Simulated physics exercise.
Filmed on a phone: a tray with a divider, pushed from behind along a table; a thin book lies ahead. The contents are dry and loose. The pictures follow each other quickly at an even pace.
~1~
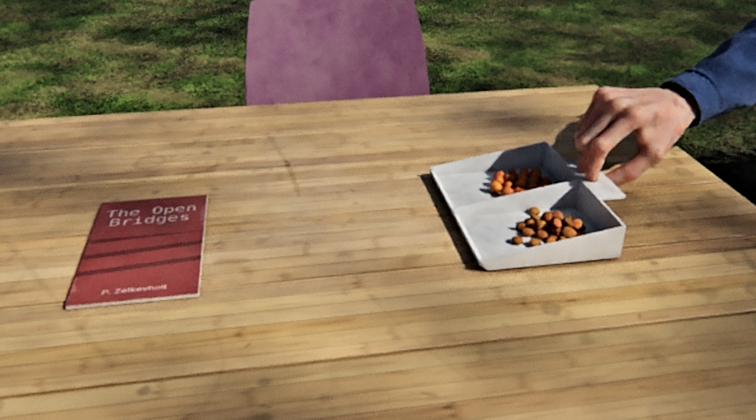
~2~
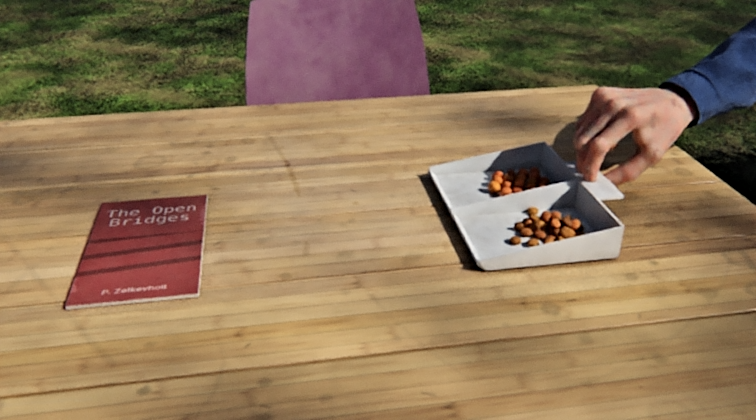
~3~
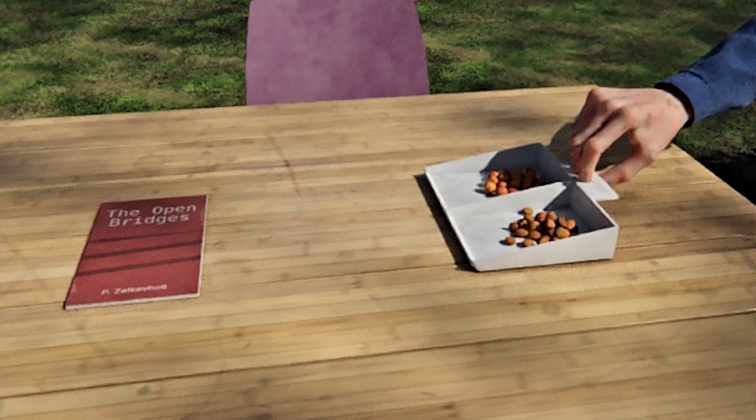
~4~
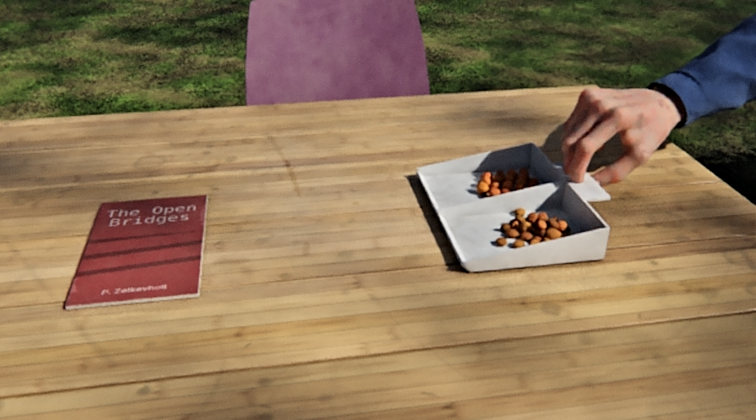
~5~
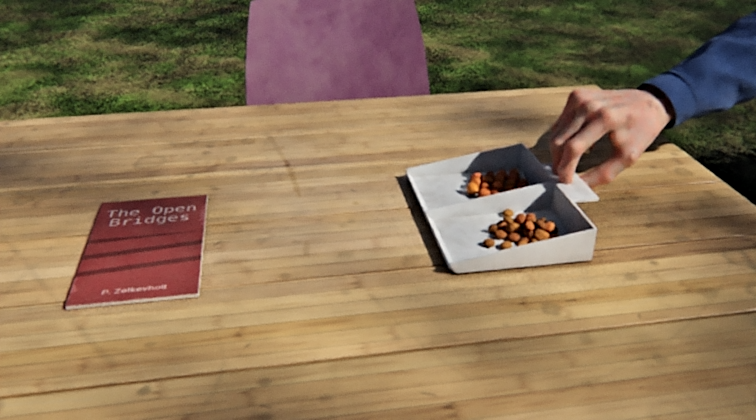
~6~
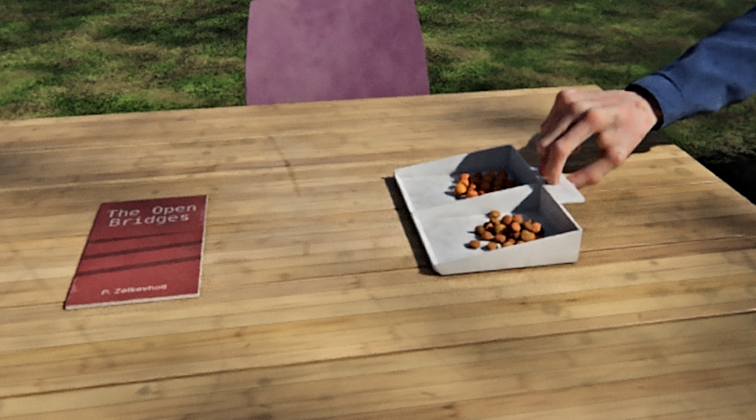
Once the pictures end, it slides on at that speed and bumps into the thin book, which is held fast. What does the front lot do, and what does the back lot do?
Front lot: It stays in the tray. Back lot: It stays in the tray.
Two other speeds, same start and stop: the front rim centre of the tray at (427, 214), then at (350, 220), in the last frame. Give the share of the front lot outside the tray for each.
The first gives 0 %, the second 0 %.
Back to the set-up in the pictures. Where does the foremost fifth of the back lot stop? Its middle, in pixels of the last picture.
Near (251, 207).
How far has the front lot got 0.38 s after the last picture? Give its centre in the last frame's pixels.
Roughly at (405, 244).
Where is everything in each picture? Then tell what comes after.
Front rim at (452, 211), at rest; thin book at (139, 270); front lot at (555, 230), some bits of cat kibble; back lot at (521, 185), a few coated peanuts, in the first picture.
Front rim at (450, 212), hardly any of the way covered; back lot at (519, 185), in the second picture.
Front rim at (445, 212), hardly any of the way covered; front lot at (548, 231), in the third picture.
Front rim at (437, 213), a small part of the way covered; back lot at (508, 186), in the fourth picture.
Front rim at (425, 214), a small part of the way covered; front lot at (527, 233), in the fifth picture.
Front rim at (411, 215), about a quarter of the way covered; thin book at (139, 270); front lot at (514, 234); back lot at (486, 188), in the sixth picture.
Then, 0.38 s after the last picture, tray still sliding, front rim near (313, 223); front lot all inside; back lot all inside.
Then, 0.86 s after the last picture, tray stopped at the thin book; front lot all inside; back lot all inside, moved towards the front rim.
At rest, tray stopped at the thin book; front lot all inside; back lot all inside, moved towards the front rim.
